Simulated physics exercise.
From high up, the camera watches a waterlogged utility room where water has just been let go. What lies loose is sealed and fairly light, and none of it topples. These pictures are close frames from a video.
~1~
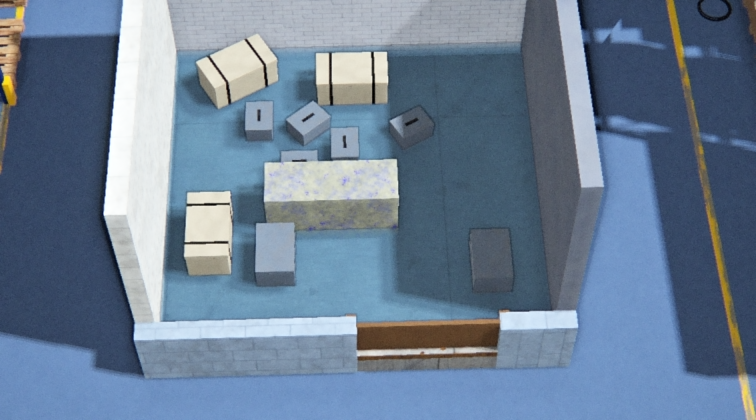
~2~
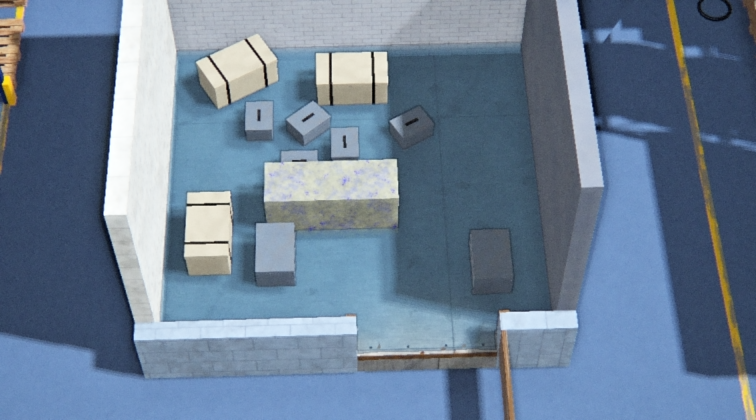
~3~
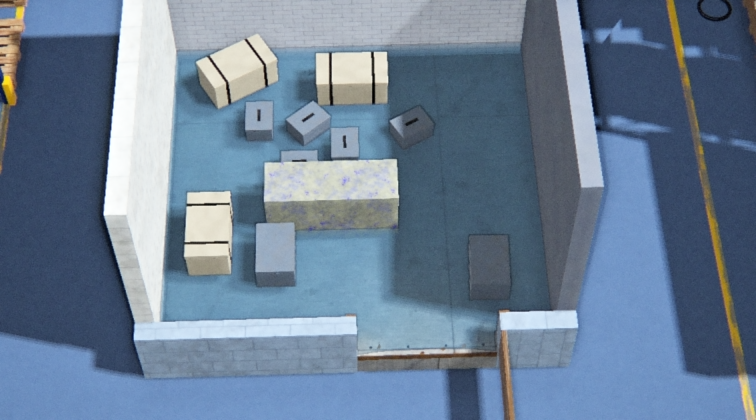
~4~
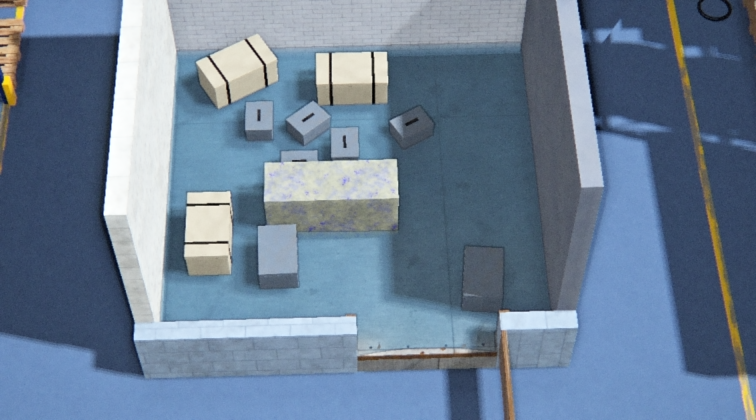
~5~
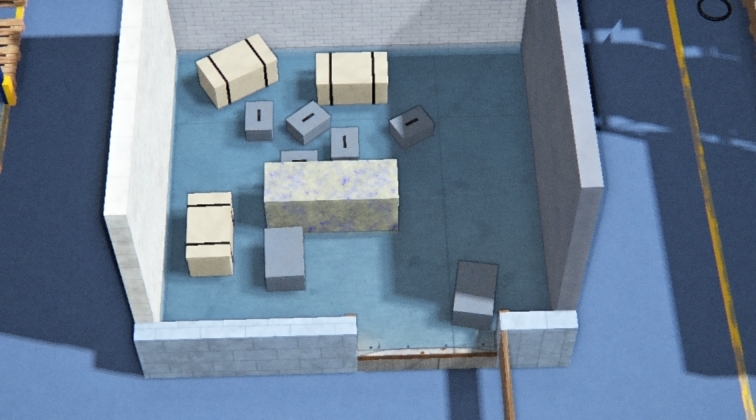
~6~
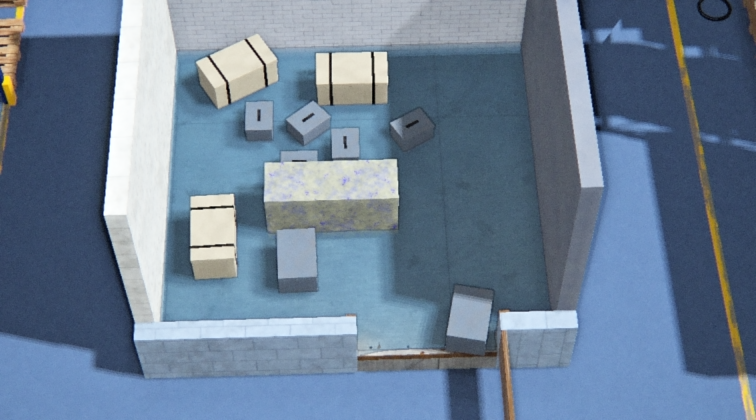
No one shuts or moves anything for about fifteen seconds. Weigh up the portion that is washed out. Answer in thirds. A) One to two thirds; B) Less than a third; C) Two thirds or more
Option A: One to two thirds.
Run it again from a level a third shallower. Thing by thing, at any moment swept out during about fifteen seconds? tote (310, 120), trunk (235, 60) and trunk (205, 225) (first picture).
Held back, held back, escapes.
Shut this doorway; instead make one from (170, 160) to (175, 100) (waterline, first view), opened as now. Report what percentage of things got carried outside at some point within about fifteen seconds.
Roughly 10 per cent.
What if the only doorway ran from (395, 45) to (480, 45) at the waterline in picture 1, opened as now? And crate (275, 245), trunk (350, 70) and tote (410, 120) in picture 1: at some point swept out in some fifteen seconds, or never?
Retained; lost; lost.
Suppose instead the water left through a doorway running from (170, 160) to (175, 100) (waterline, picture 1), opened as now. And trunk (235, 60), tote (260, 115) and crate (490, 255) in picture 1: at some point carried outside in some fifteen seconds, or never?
In the order given, it's remains behind, escaped, remains behind.
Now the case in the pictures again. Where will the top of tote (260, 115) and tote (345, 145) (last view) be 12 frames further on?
They should be roughly at (258, 153) and (426, 171).
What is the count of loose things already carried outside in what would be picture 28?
That gives 4.
A moment on, 1 of 10 are out; 9 afloat.
Next, 2 of 10 are out; 8 afloat.
Later, 4 of 10 are out; 6 afloat.
In the end, 5 of 10 are out; 5 afloat.
